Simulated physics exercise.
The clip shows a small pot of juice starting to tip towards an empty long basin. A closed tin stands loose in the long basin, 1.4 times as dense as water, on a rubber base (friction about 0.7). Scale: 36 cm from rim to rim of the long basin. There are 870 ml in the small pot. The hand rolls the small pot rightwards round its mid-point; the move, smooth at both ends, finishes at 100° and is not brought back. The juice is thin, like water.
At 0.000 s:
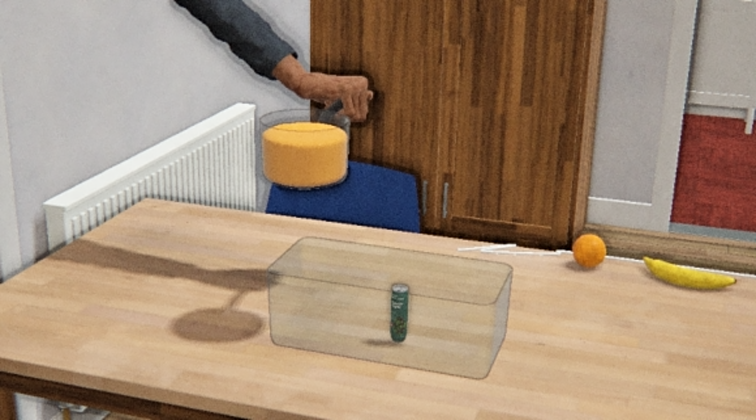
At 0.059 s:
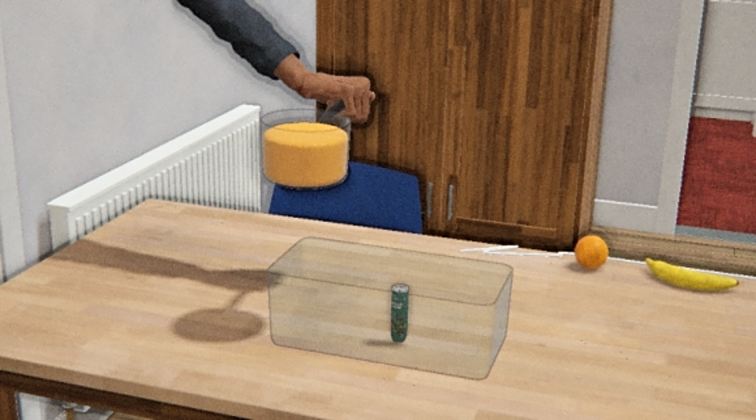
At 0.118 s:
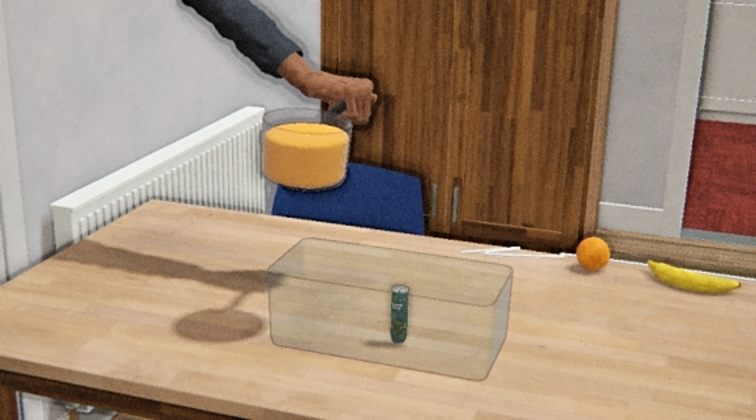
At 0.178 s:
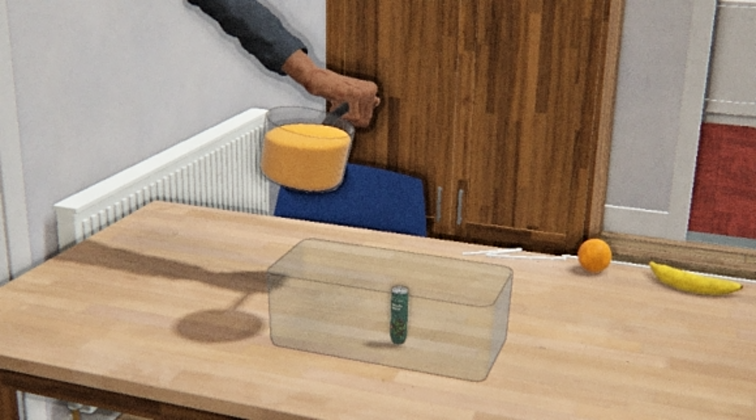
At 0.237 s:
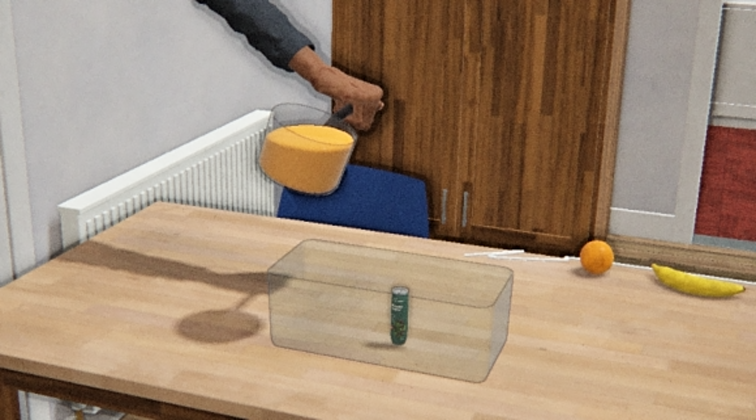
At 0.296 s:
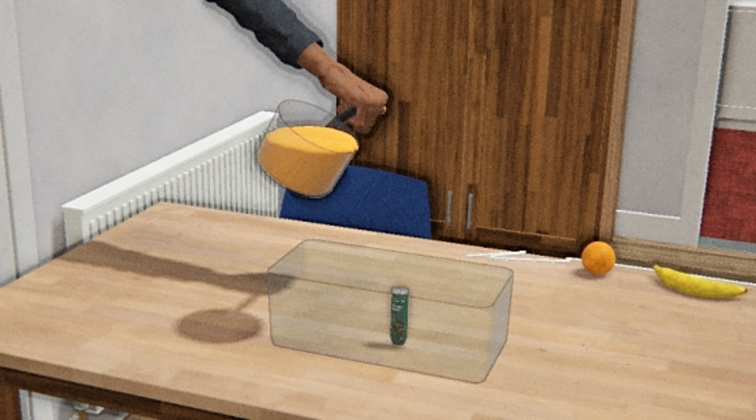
Above a wooden table, a hand slowly tilts a small pot of orange juice rightwards.
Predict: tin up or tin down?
It falls.
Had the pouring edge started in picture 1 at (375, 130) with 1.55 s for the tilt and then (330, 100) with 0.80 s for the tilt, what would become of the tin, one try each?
First it remains upright; then it falls.
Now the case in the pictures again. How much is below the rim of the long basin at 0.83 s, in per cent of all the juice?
Near 72 in a hundred.
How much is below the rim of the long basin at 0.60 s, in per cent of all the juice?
Near 10 in a hundred.
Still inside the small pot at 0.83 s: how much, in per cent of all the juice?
Near 14 in a hundred.
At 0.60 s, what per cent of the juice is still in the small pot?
Near 52 in a hundred.
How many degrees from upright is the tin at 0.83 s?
Near 0° from upright.
By 0.60 s the tilt is 84° and 52 per cent is still to pour; the tin stands where it began.
By 0.83 s the tilt is 100° and 14 per cent is still to pour; the tin stands where it began.
By 1.06 s the tilt is 100° and 3 per cent is still to pour; the tin leans 46°.
By 1.32 s the tilt is 100° and 0 per cent is still to pour; the tin lies on its side.
At rest the tin lies on its side.
